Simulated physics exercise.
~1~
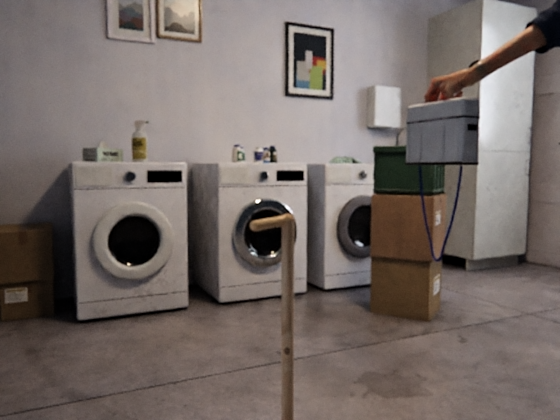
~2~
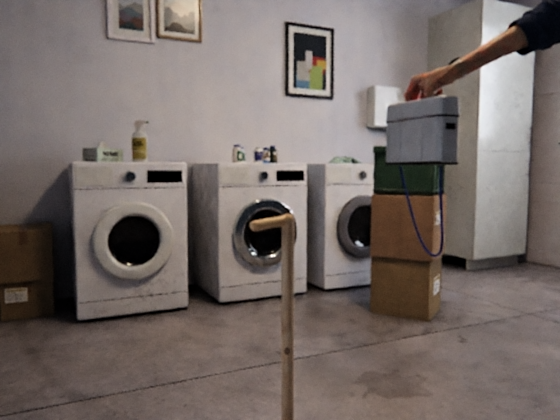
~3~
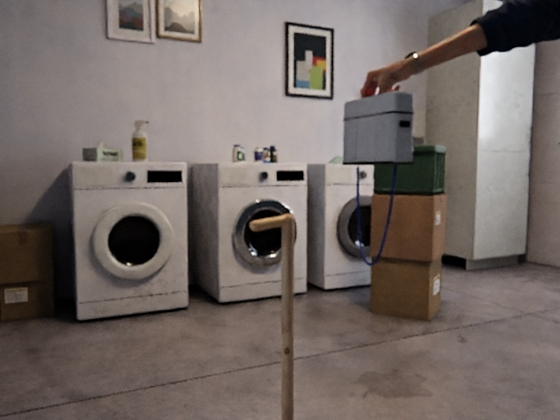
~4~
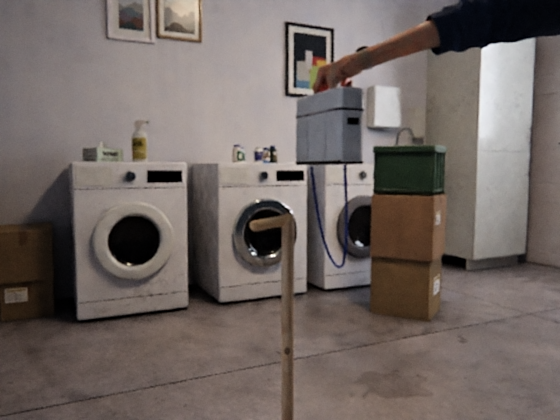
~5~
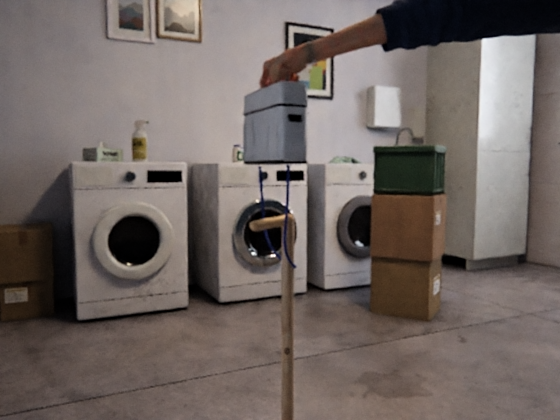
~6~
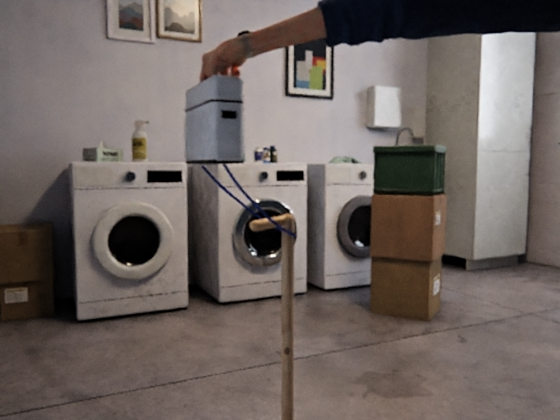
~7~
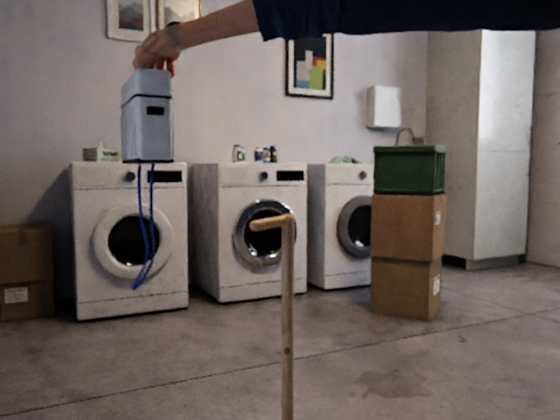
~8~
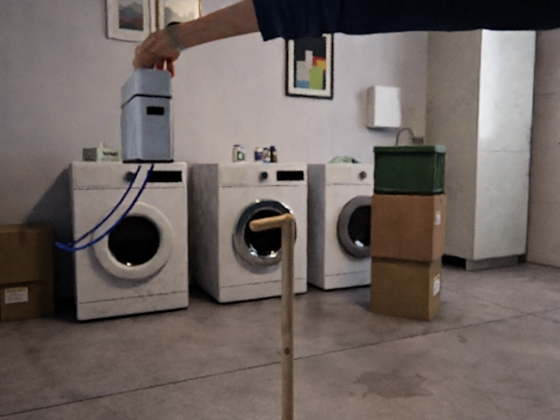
At the start, a hand at the upper right holds a white case above stacked boxes, with a loop of blue shoelace dangling beneath it. Washing machines line the wall behind, and a wooden post with a hook stands in the foreground. The arm carries the upright case steadily left, past the boxes and toward the post. As the case passes over, the loop hangs down around the level of the hook, then trails back toward it and lifts slightly. The case continues left and the loop comes away freely. Finally, the hand holds the case still beyond the post while the loop swings out left.
